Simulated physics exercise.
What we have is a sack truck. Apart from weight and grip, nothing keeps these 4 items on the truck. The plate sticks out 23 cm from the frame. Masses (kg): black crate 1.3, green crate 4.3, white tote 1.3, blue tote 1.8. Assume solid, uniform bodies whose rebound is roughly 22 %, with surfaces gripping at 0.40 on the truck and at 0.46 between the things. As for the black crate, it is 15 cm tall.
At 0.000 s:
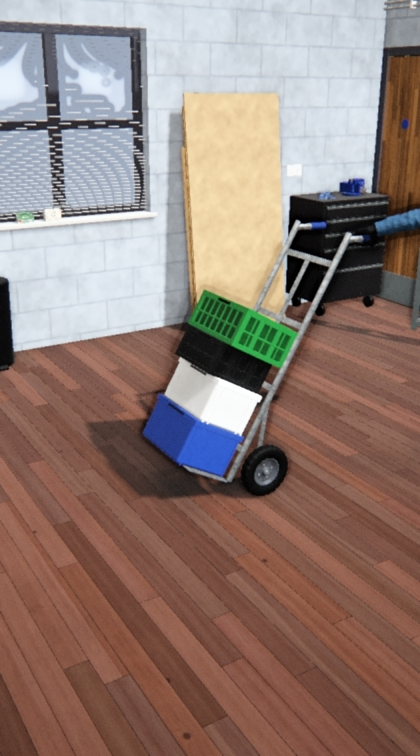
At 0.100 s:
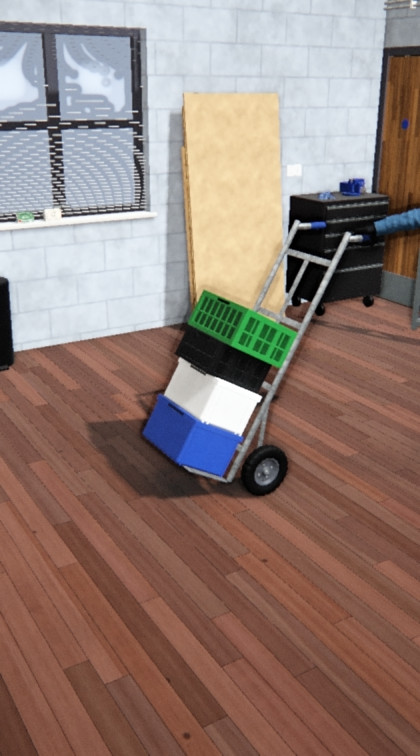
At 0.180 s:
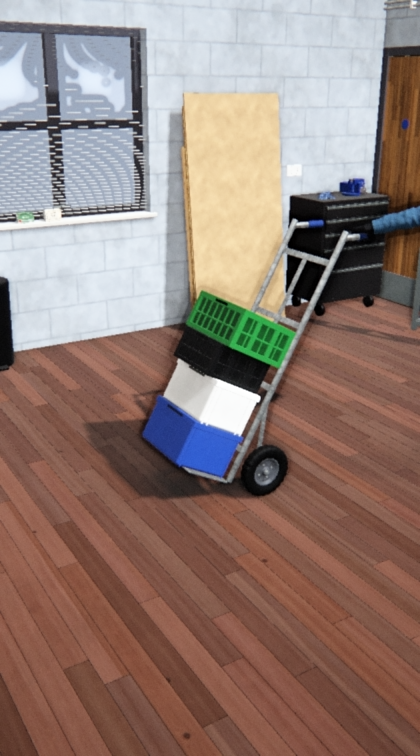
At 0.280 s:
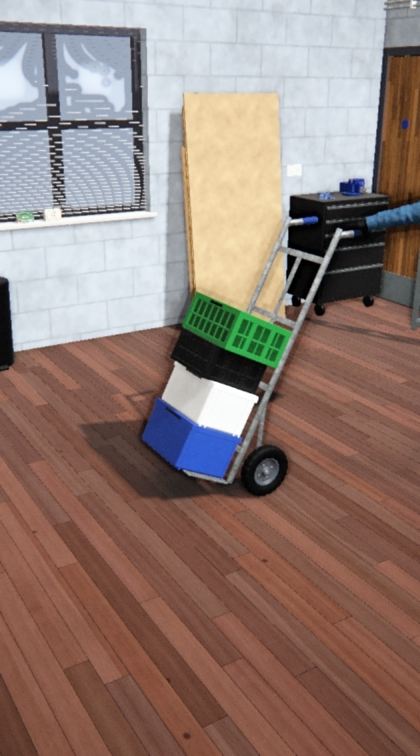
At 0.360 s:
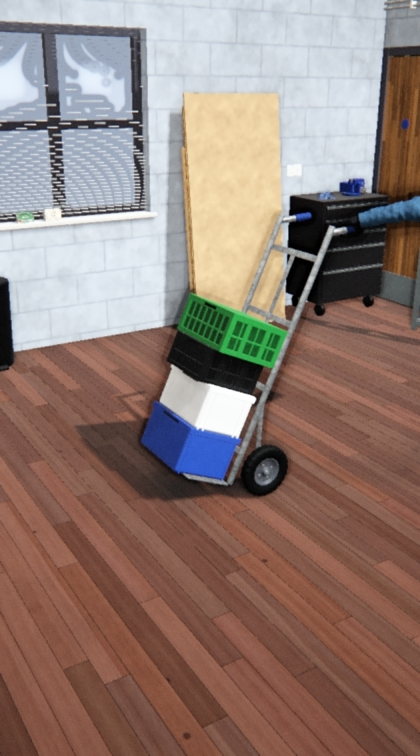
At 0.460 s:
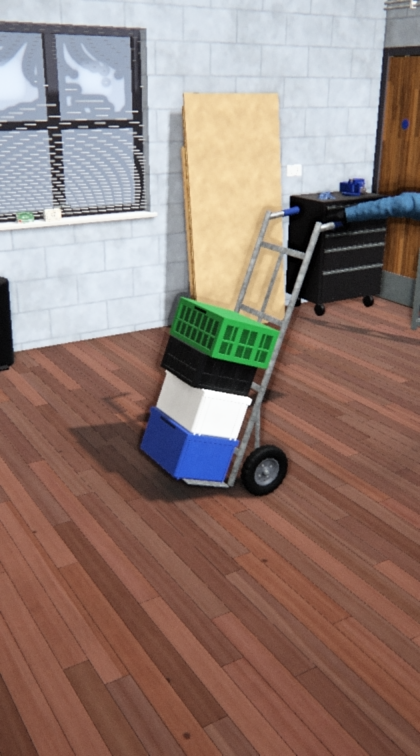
A sack truck stacked with four crates and totes slowly tilts more upright, gripped by gloved hands.
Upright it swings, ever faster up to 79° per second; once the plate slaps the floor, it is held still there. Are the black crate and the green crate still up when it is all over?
Outcome: The black crate goes down, the green crate goes down.
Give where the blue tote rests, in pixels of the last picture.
You'll see it about at (137, 473) in the last picture.
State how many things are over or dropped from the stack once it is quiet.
4.
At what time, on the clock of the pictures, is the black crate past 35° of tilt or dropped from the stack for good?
It happens near 1.6 s.
By 1.46 s, truck upright; green crate rocked 29° off its seat near (113, 374); black crate rocked 29° off its seat near (128, 405); white tote rocked 29° off its seat.
By 1.86 s, truck upright; black crate, green crate and white tote now dropped from the stack; blue tote on its side.
When it is over (2.7 s), dropped from the stack and tipped over, black crate, green crate and white tote; lying over on the truck, blue tote.
